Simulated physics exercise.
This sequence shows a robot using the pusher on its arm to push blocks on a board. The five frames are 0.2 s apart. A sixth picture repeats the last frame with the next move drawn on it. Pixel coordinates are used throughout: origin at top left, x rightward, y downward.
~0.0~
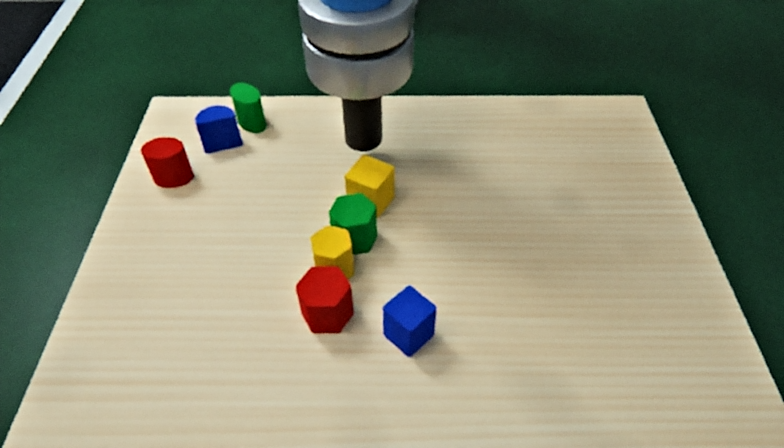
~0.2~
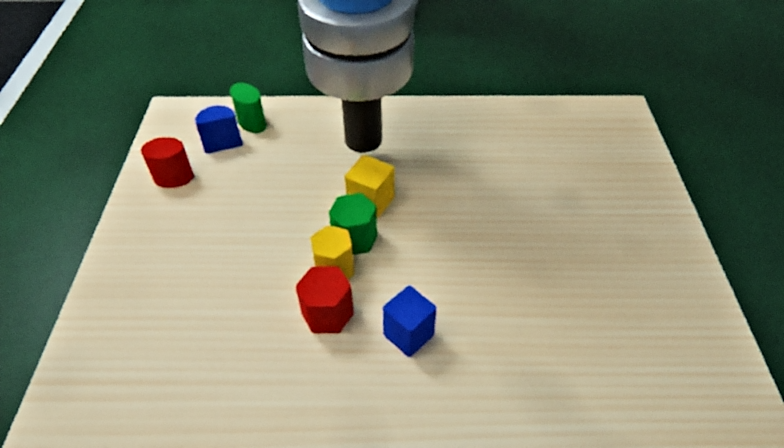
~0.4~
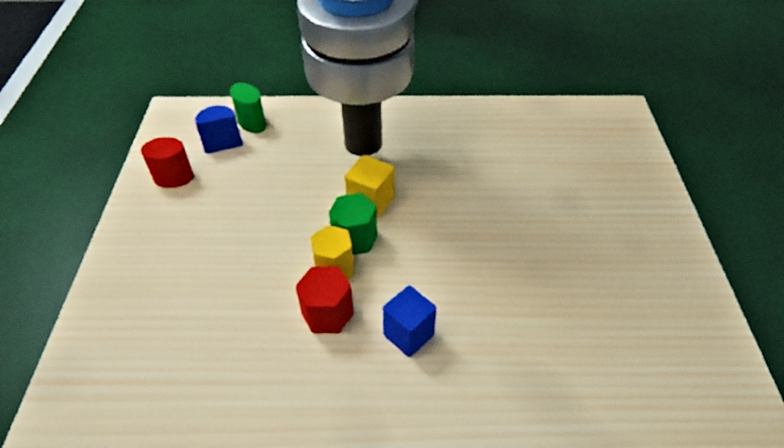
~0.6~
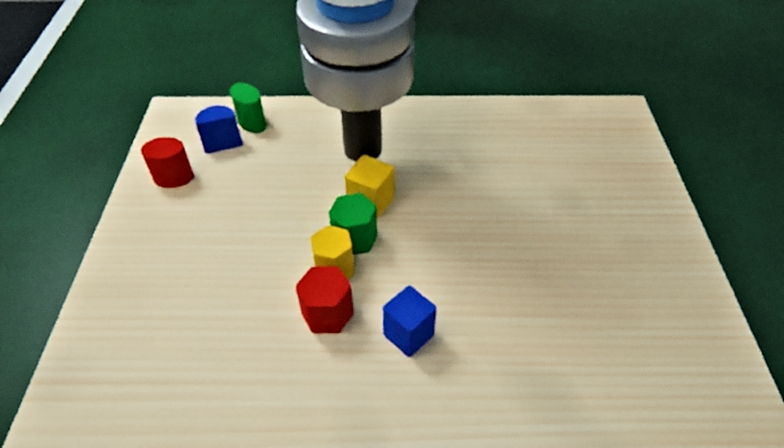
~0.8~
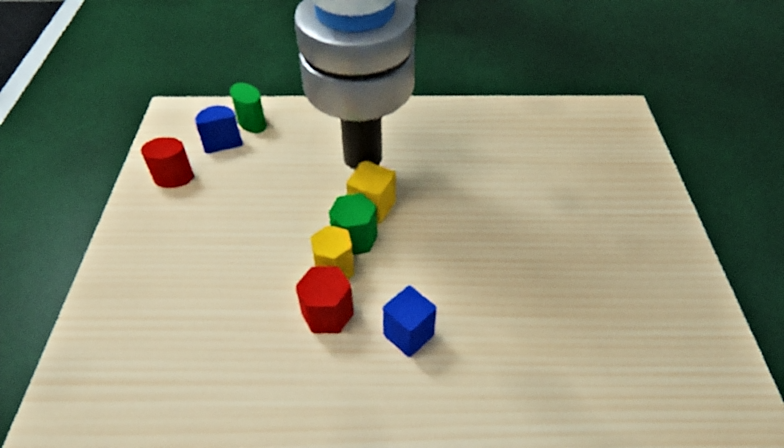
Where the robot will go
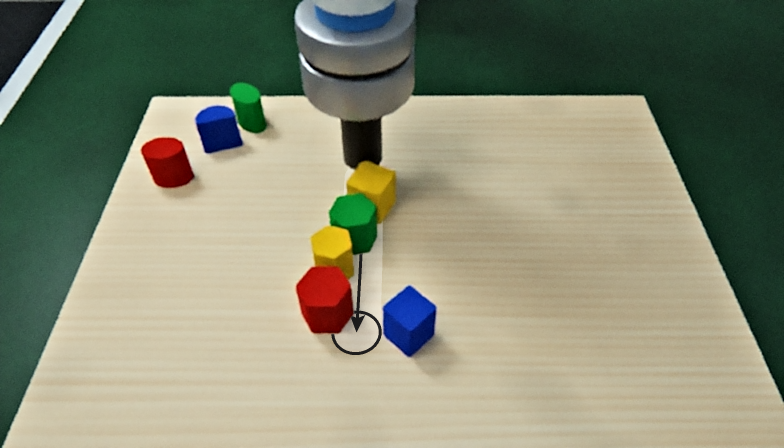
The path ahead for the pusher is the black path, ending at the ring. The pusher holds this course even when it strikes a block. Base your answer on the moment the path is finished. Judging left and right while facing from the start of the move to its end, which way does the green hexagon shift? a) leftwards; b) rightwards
I choose a.
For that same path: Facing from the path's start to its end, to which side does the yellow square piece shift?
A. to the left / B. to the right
A
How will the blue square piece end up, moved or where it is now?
Answer: Moved.
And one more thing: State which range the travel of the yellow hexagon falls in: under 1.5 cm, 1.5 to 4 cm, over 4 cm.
Displaced 1.5 to 4 cm.
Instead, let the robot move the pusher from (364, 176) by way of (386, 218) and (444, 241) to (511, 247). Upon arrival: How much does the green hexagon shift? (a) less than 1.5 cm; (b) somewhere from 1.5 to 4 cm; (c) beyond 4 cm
My pick is b.
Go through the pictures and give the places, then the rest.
The first frame shows pusher's lower end at (364, 140); red hexagon at (323, 285); yellow hexagon at (331, 241); green hexagon at (352, 209); yellow square piece at (370, 171); blue square piece at (410, 307).
The second frame shows pusher at (364, 141); blocks still.
The third frame shows pusher at (363, 144); blocks still.
The fourth frame shows pusher at (363, 150); blocks still.
The fifth frame shows pusher at (363, 158); red hexagon at (323, 285); yellow hexagon at (331, 241); green hexagon at (352, 209); yellow square piece at (371, 177); blue square piece at (410, 307).
Drawn move, in a line from (364, 176) to (357, 332).
On the path given first. One third of the way, pusher at (361, 204); yellow hexagon at (323, 250); green hexagon at (360, 229), turned 55° clockwise; yellow square piece at (395, 209), turned 75° anticlockwise.
Two thirds of the way, pusher at (359, 256); red hexagon at (319, 293); yellow hexagon at (316, 252); green hexagon at (369, 281), turned 60° clockwise; yellow square piece at (403, 221), turned 115° anticlockwise.
At the end, pusher at (355, 316); red hexagon at (304, 318), turned 65° clockwise; yellow hexagon at (314, 256), turned 20° clockwise; green hexagon at (377, 344), turned 35° clockwise; yellow square piece at (403, 221), turned 115° anticlockwise; blue square piece at (422, 322), turned 50° anticlockwise.
